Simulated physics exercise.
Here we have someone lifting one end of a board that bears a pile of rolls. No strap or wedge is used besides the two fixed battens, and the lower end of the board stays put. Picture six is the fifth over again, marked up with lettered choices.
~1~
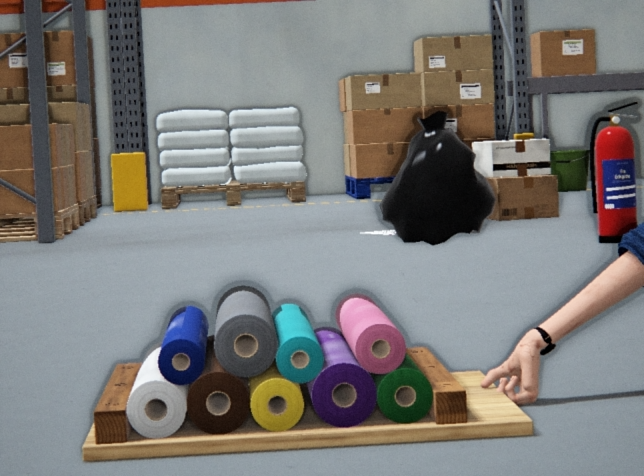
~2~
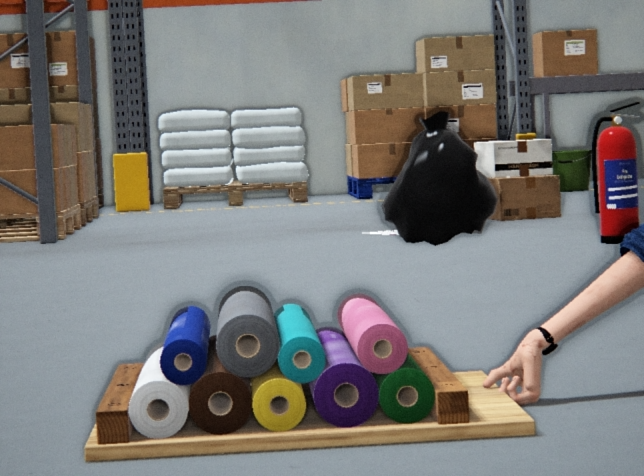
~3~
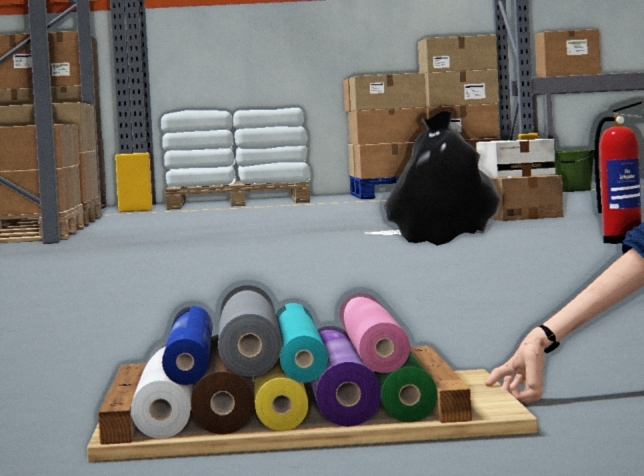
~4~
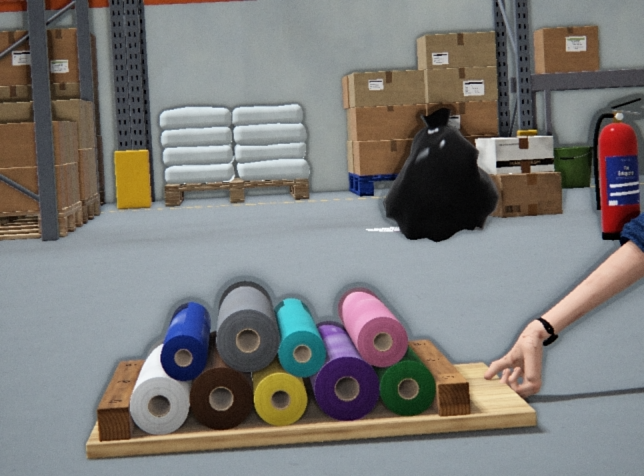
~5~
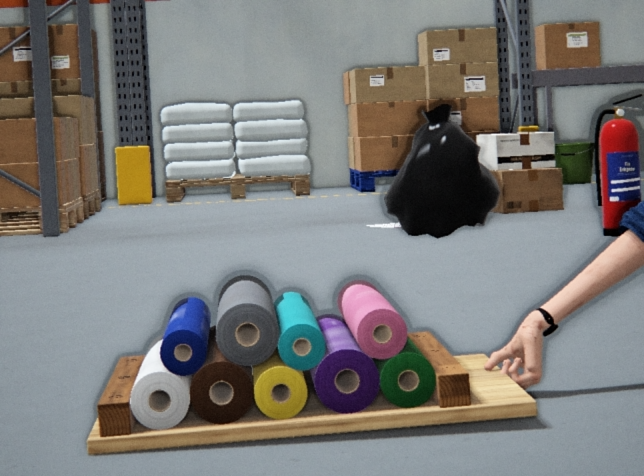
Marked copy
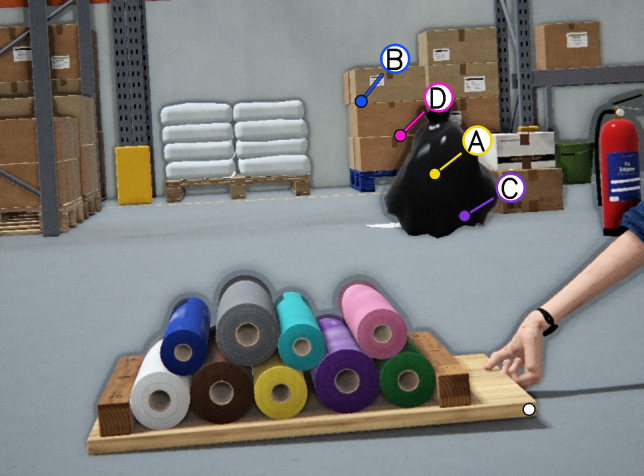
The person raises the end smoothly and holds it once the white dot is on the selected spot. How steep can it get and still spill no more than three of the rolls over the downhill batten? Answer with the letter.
The highest mark that will do is A.
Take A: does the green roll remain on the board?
Yes.
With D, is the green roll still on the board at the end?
Yes, with D.
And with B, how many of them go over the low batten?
With B, four.
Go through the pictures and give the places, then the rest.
In the first frame, grey roll (246, 345); pink roll (380, 348); blue roll (181, 362).
In the second frame, blue roll (183, 362); board (303, 397).
In the third frame, board (305, 396); green roll (410, 395); pink roll (384, 347); turquoise roll (304, 359).
In the fourth frame, board (304, 391); white roll (160, 405); brown roll (221, 399).
In the fifth frame, board (305, 384); white roll (160, 401); brown roll (222, 393).
On the marked copy, A at (435, 174); B at (361, 101); C at (465, 216); D at (400, 136); the white dot at (529, 409).
Following A. Soon after the start, board at 19°.
Later, board at 35°.
In the end, board at 35°, three over the low batten (turquoise, grey, blue).
As for the rest, B four over the low batten (turquoise, grey, pink, blue); C three over the low batten (turquoise, grey, blue); D four over the low batten (turquoise, grey, pink, blue).
